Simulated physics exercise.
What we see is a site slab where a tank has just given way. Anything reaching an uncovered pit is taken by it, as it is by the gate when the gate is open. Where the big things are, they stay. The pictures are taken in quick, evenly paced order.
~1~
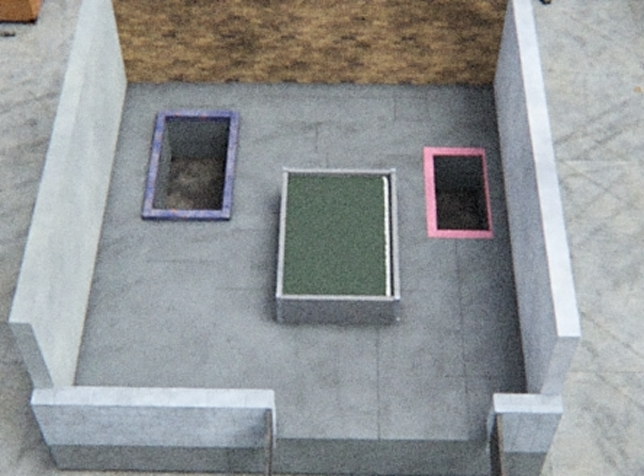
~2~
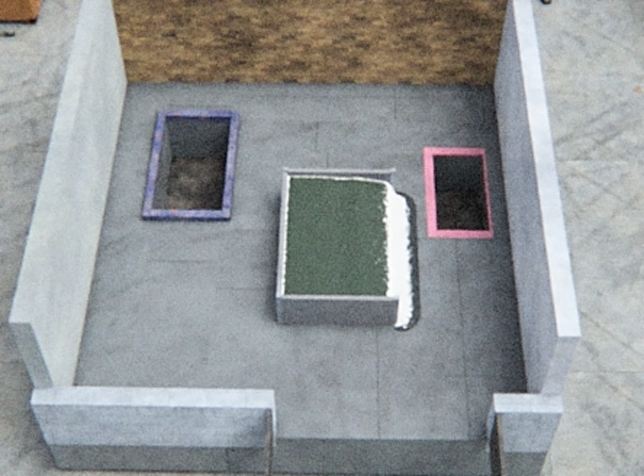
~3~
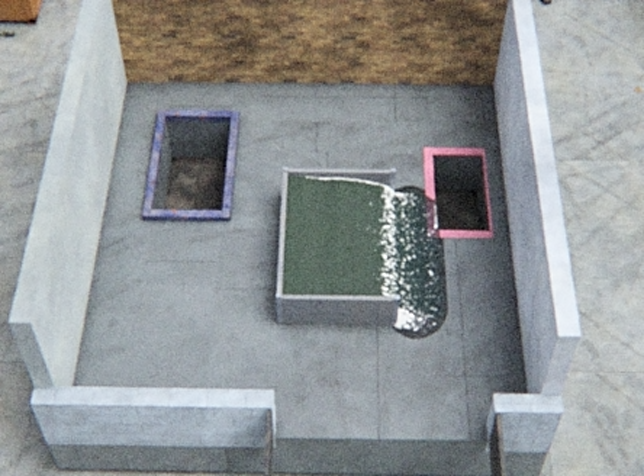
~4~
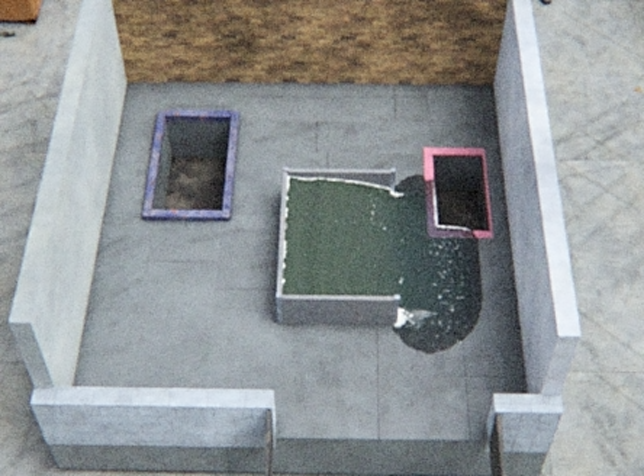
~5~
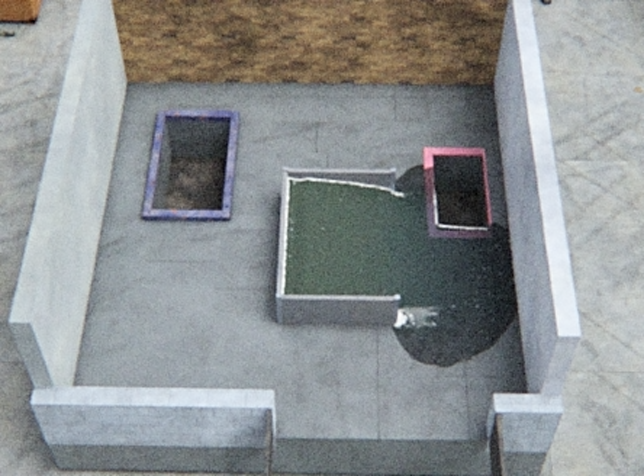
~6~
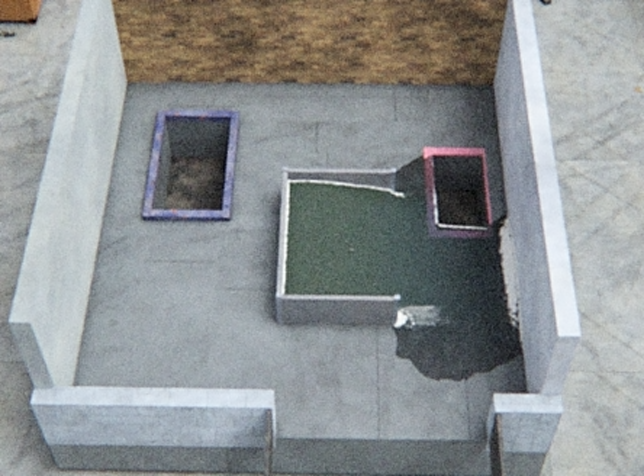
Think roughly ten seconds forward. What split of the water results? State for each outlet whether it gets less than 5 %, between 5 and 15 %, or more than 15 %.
One by one: The gate is a major outlet here - beyond fifteen per cent; the blue pit is a minor outlet here - below five per cent; the pink pit is a major outlet here - beyond fifteen per cent.
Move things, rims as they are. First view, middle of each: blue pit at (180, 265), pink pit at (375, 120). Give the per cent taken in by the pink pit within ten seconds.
Pink: 35 %.
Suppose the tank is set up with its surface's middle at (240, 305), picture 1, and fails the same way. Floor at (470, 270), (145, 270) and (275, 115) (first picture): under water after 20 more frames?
Spot 1 wetted, spot 2 unwetted, and spot 3 unwetted.
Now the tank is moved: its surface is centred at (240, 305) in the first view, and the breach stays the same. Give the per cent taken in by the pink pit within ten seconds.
Share in the pink pit - 30 in a hundred.
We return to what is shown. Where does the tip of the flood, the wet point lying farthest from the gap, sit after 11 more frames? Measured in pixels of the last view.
About (485, 92).
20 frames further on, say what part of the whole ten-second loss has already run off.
Approximately 60 in a hundred, I think.
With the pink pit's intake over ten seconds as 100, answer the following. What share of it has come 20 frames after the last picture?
Some 75 per cent.
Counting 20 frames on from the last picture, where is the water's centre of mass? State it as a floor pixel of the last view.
The centre of mass sits at about (416, 294).
A moment on, water covers 15 % of the floor; the gate 0 %, the blue pit 0 %, the pink pit 13 %.
Next, water covers 20 % of the floor; the gate 0 %, the blue pit 0 %, the pink pit 26 %.
Then, water covers 30 % of the floor; the gate 7 %, the blue pit 0 %, the pink pit 37 %.
Later, water covers 40 % of the floor; the gate 16 %, the blue pit 0 %, the pink pit 45 %.
In the end, water covers 35 % of the floor; the gate 21 %, the blue pit 0 %, the pink pit 50 %.
